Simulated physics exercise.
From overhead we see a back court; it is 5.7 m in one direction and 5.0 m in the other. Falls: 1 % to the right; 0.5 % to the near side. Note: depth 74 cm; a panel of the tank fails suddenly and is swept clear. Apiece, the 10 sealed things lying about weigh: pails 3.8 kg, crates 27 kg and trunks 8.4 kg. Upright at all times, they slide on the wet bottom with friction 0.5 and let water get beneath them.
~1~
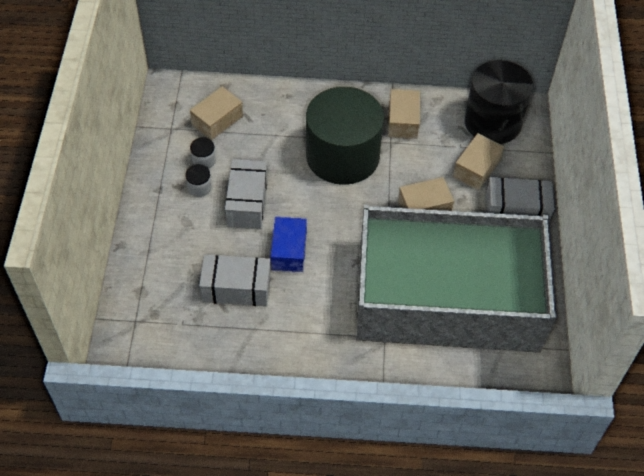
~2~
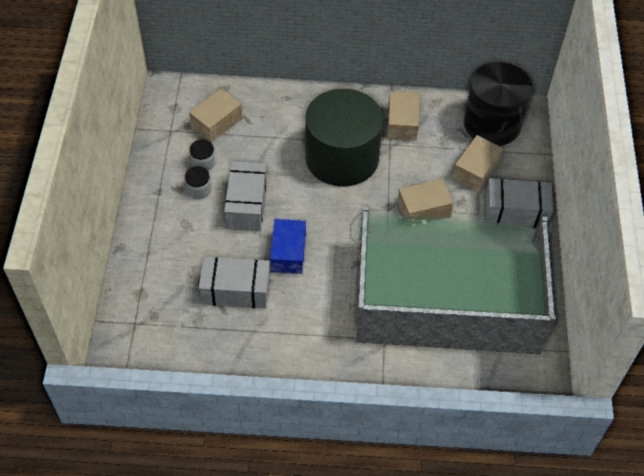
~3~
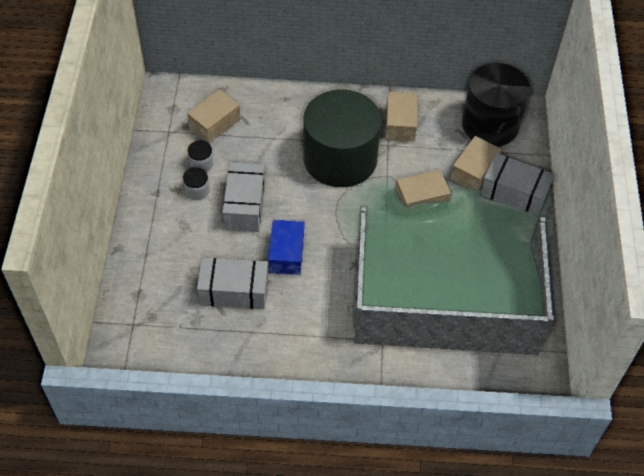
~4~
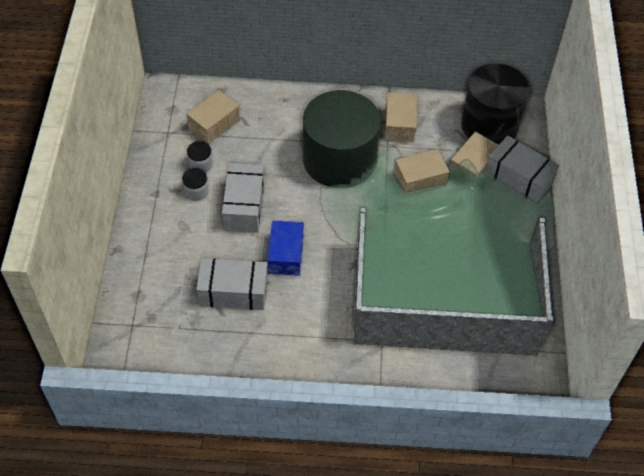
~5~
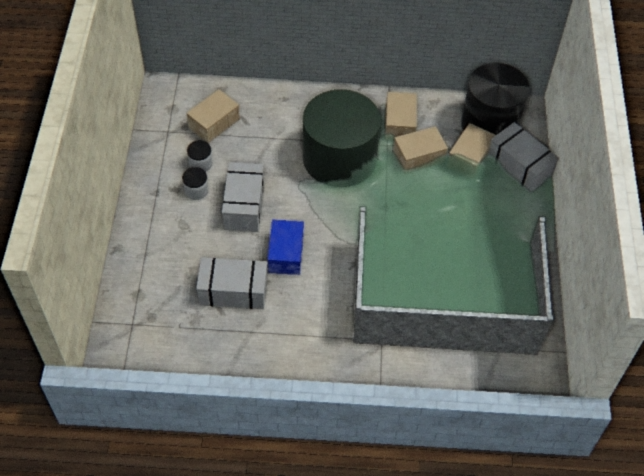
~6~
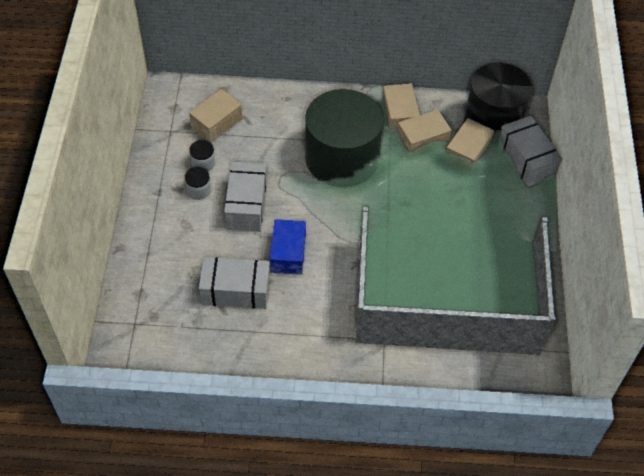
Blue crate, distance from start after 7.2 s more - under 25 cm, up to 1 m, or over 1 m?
Under 25 cm.
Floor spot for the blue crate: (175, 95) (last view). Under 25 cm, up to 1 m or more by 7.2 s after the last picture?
Well, it is shoved a long way.
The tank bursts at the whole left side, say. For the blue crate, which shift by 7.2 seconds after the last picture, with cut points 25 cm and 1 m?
My answer is that the blue crate is flushed far out.
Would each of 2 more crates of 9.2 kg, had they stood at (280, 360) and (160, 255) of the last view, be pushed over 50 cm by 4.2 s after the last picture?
As asked, in order: Shy of the mark; clear of the mark.
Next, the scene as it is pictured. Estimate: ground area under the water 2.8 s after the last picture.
Somewhere around 21 m2, roughly.
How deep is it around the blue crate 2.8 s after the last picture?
Depth: About 3 cm.
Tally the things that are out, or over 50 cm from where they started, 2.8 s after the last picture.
I make it 7 by then.
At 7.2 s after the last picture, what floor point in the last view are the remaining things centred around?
Mean position approx. (291, 264).
Then, 0.9 s after the last picture the blue crate is near (288, 240), 0.0 m from its start, aground; 4 afloat.
Then, 2.8 s after the last picture the blue crate is near (288, 240), 0.0 m from its start, aground; 6 afloat.
Then, 4.8 s after the last picture the blue crate is near (288, 240), 0.0 m from its start, aground; 4 afloat.
Then, 7.2 s after the last picture the blue crate is near (288, 240), 0.0 m from its start, aground; 5 afloat.
